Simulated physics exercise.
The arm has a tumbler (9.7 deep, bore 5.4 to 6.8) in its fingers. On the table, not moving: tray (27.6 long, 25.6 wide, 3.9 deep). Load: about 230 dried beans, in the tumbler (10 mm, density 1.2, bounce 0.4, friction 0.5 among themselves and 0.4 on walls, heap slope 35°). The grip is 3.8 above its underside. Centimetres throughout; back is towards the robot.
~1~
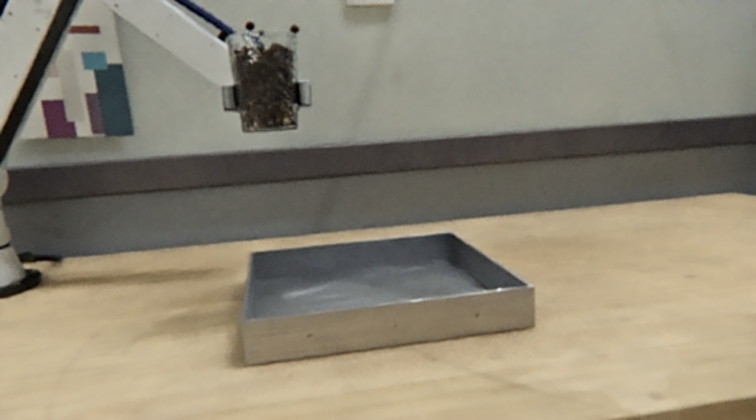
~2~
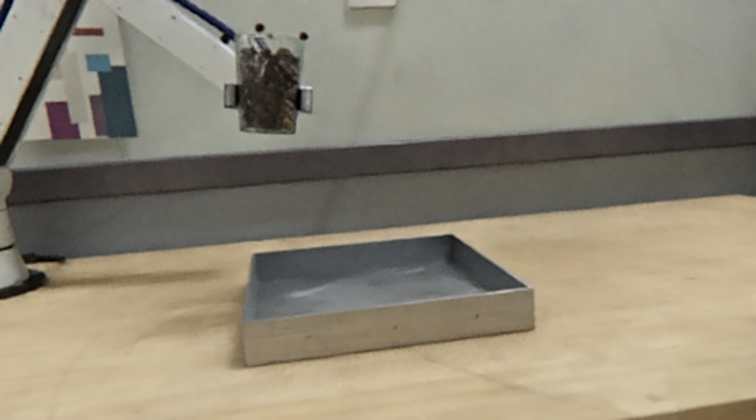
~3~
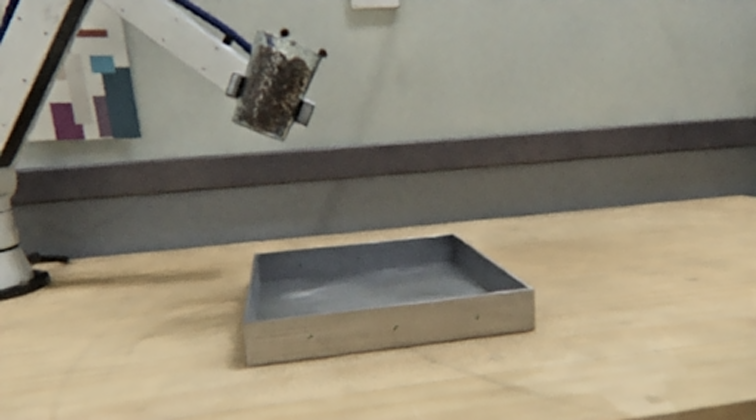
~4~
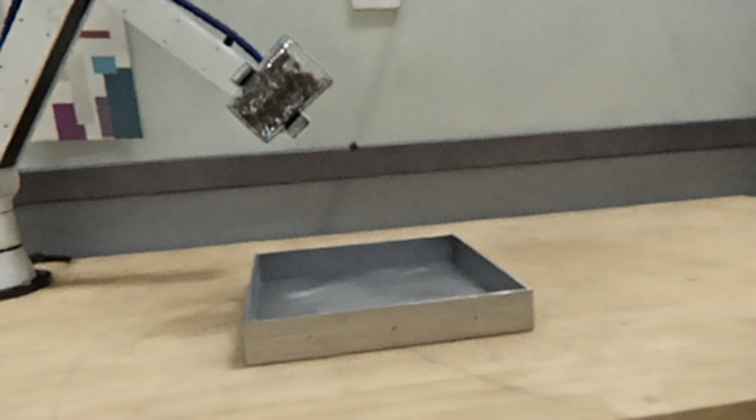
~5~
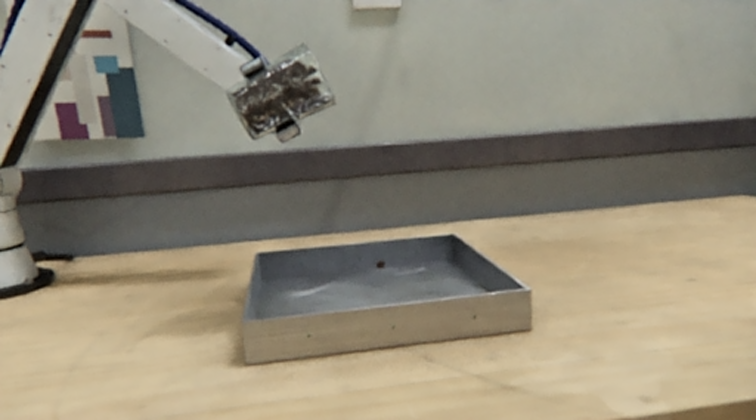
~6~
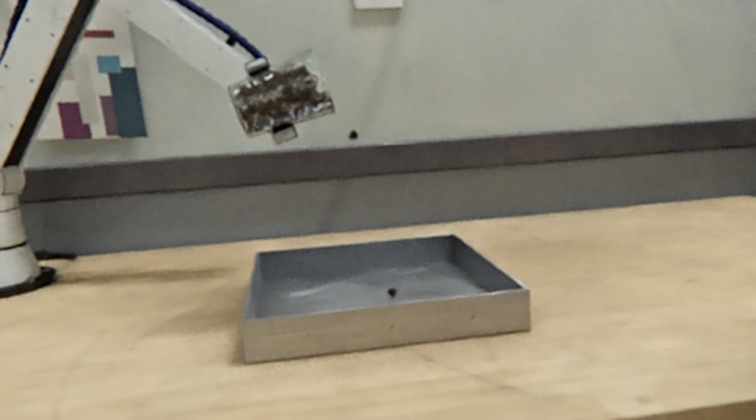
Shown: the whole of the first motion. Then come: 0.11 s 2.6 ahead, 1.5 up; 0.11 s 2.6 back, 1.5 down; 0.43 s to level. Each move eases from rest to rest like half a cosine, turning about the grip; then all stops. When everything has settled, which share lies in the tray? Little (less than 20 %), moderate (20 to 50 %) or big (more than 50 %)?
Share in the tray: Moderate (20 to 50 %).
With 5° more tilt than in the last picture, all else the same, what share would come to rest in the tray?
Then about 35 per cent.
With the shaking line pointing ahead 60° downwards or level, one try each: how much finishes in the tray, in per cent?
Some 5 and 20 per cent.
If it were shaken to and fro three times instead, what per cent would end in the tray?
Then about 55 per cent.
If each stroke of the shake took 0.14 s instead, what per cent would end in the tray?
In that case some 15 per cent.
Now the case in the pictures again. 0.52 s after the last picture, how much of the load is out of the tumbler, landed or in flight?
Some 25 per cent.
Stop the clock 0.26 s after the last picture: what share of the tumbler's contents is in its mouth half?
Some 55 per cent.
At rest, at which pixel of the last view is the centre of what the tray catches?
At about (410, 294).
Then, 0.26 s after the last picture, tilted 71° forward, highest piece 27 above the table; 173 in the tumbler, 2 in the tray, 55 in flight or on a rim.
Then, 0.52 s after the last picture, tilted 15° forward, highest piece 30 above the table; 168 in the tumbler, 62 in the tray.
Then, 0.85 s after the last picture, level, highest piece 29 above the table; 168 in the tumbler, 62 in the tray.
Then, 1.90 s after the last picture, level, highest piece 29 above the table; 168 in the tumbler, 62 in the tray.
Final count, 168 in the tumbler, 62 in the tray. That is 27 % in the tray.
